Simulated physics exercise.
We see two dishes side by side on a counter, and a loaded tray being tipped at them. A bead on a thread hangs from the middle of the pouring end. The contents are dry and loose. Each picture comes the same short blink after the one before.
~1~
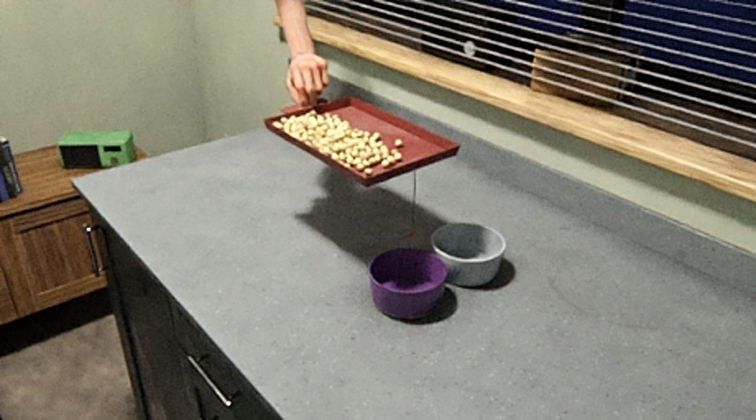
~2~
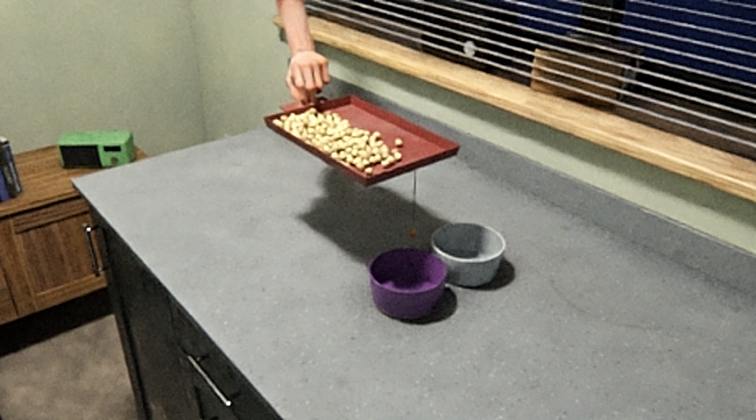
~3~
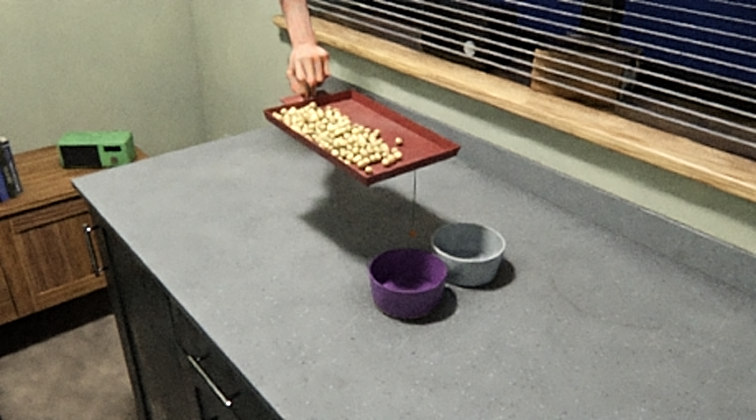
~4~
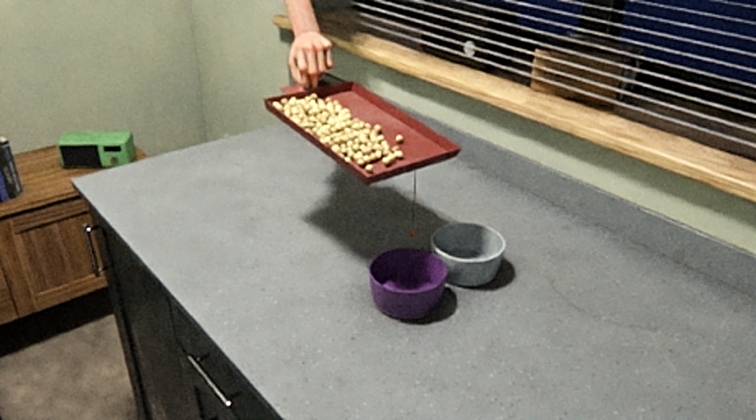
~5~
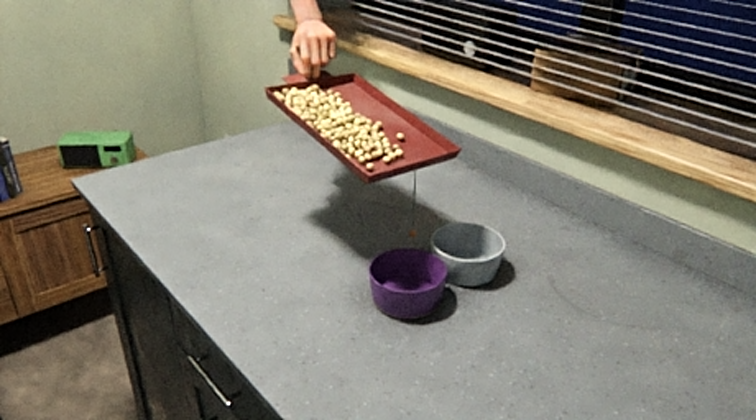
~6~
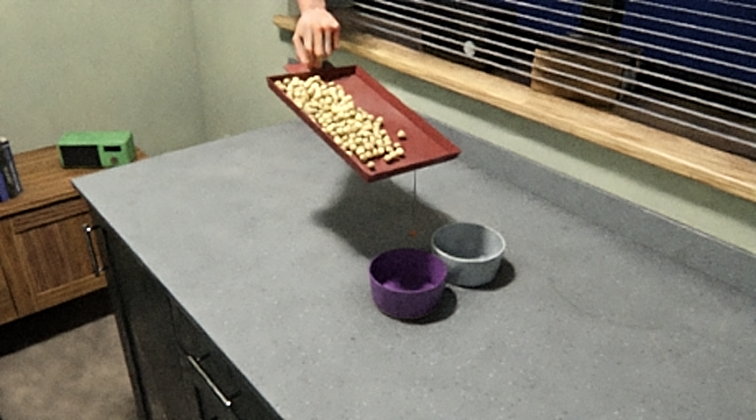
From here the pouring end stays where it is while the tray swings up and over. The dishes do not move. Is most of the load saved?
The two hold the larger part of the load.
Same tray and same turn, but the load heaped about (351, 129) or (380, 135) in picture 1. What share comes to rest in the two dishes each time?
In turn 90 and 80 in a hundred.
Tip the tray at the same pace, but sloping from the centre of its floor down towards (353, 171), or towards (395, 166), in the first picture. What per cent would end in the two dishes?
In turn 20 and 80 in a hundred.
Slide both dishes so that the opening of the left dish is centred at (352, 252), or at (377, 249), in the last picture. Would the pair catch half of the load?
The first try: Below a half. The second: Not half.
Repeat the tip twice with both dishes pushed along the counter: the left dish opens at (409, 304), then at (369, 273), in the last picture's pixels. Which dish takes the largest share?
In turn: The right one; the right-hand dish.
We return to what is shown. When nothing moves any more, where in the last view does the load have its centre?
Around (463, 266).
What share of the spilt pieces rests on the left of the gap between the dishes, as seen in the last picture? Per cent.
Roughly 10 in a hundred.
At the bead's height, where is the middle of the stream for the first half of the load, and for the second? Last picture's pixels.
At about (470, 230), then at (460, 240).
Soon, tray tipped steeply; nearly all on the tray; a stray few in the right dish; a stray few in the air.
A while on, tray tipped right over; most on the tray; a small part in the right dish; a stray few outside both.
Towards the end, tray tipped past a quarter turn; a small part in the left dish; about two thirds in the right dish; a small part outside both; a stray few in the air.
Finally, tray tipped past a quarter turn; a small part in the left dish; about two thirds in the right dish; a small part outside both; a stray few in the air.
